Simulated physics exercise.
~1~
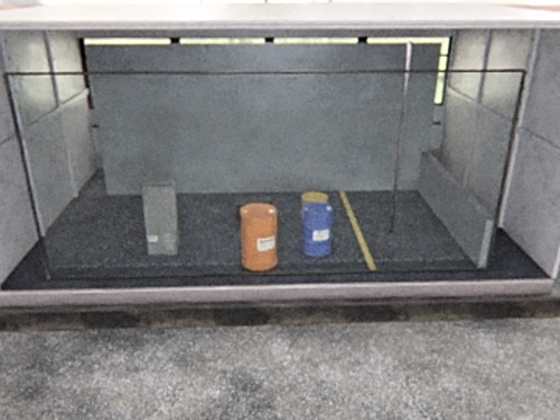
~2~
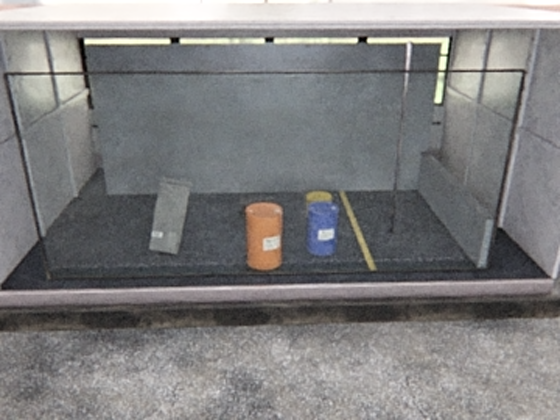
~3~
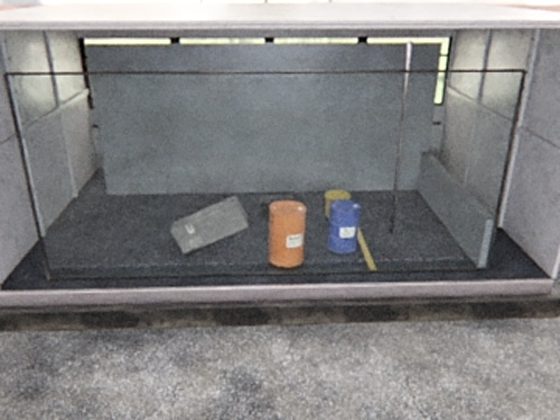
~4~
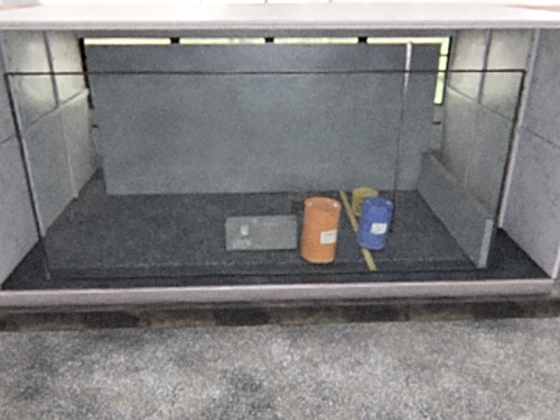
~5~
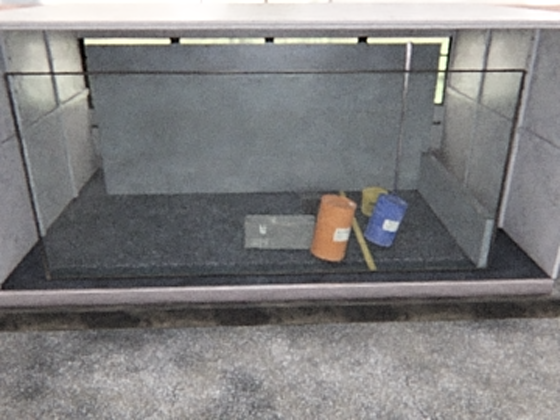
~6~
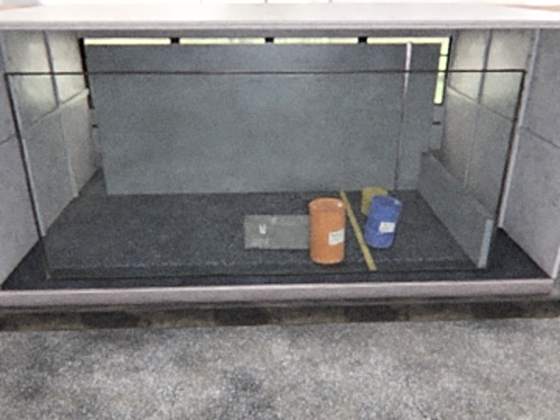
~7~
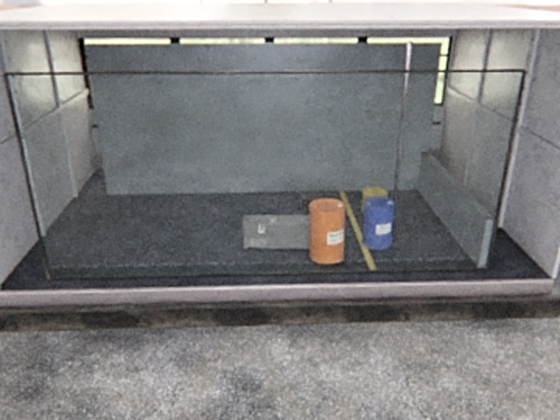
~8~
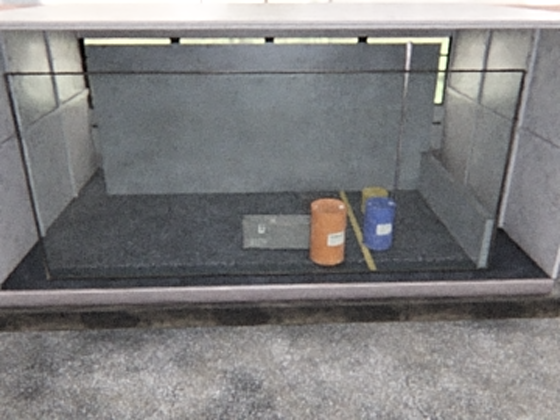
At the start, a grey tall box, an orange drum, a blue drum and a yellow bucket stand on the dark floor of a grey-walled bay, all left of a yellow line. The box leans over as the drums begin to slide right. It then topples onto its side while everything keeps sliding right. The blue drum and yellow bucket cross the line, and both drums tip slightly before settling upright. At the end, all is still, with the blue drum and bucket past the line and the orange drum and fallen box short of it.
